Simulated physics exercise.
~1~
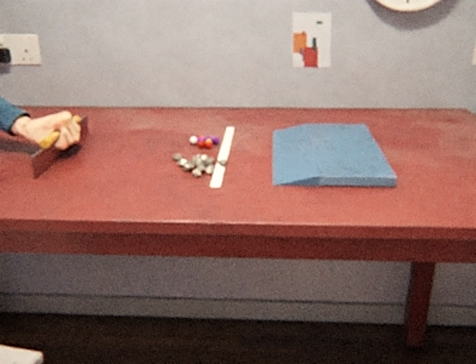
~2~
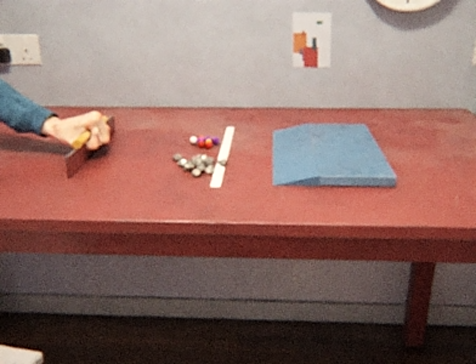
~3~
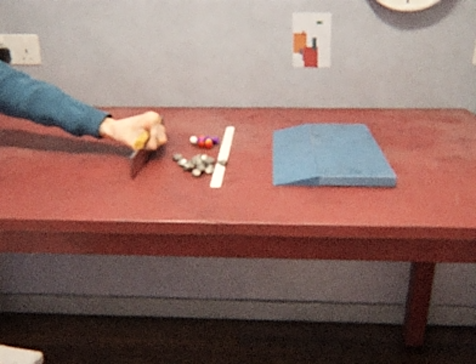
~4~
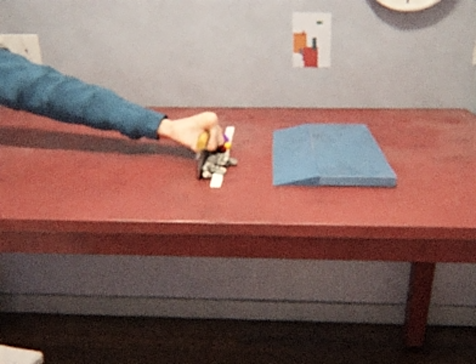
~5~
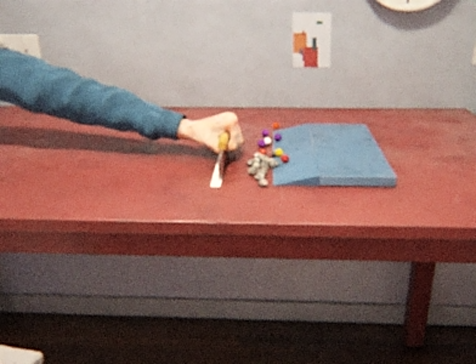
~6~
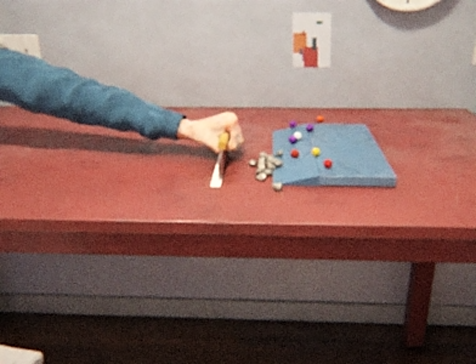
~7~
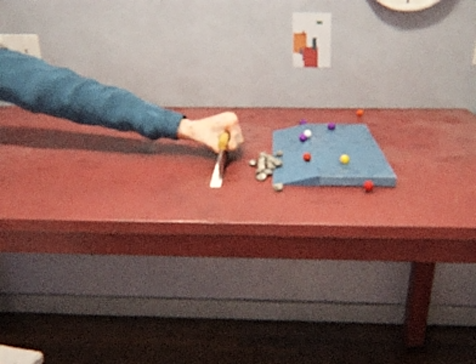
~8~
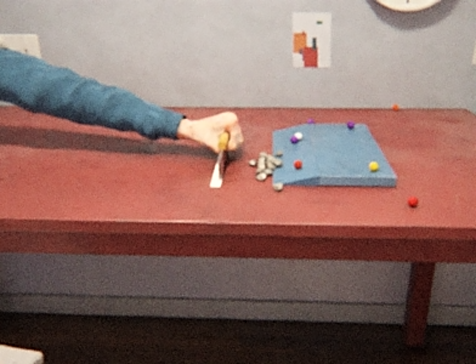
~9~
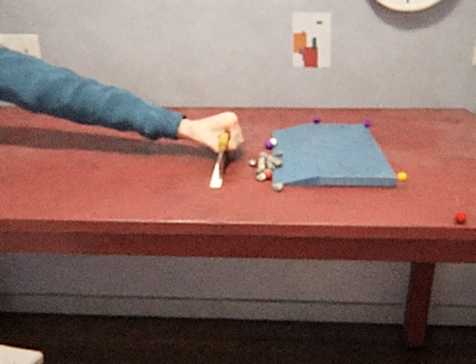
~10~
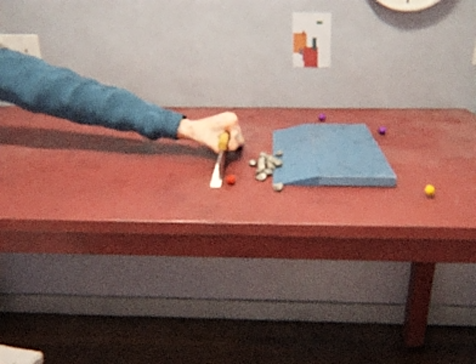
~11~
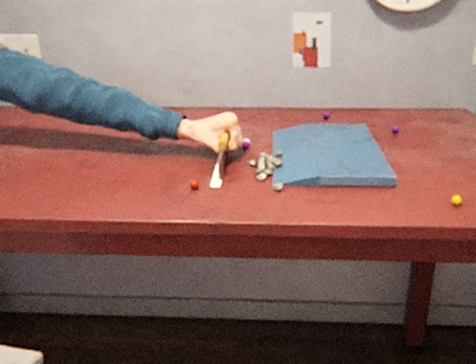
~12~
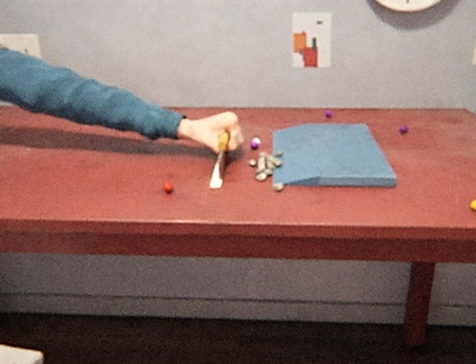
In this clip, a hand slides a scraper right across a red table, pushing small grey pieces and colourful balls toward a blue ramp before stopping at white tape; the grey pieces settle near its foot while the balls scatter, some crossing the slab and others rolling back.
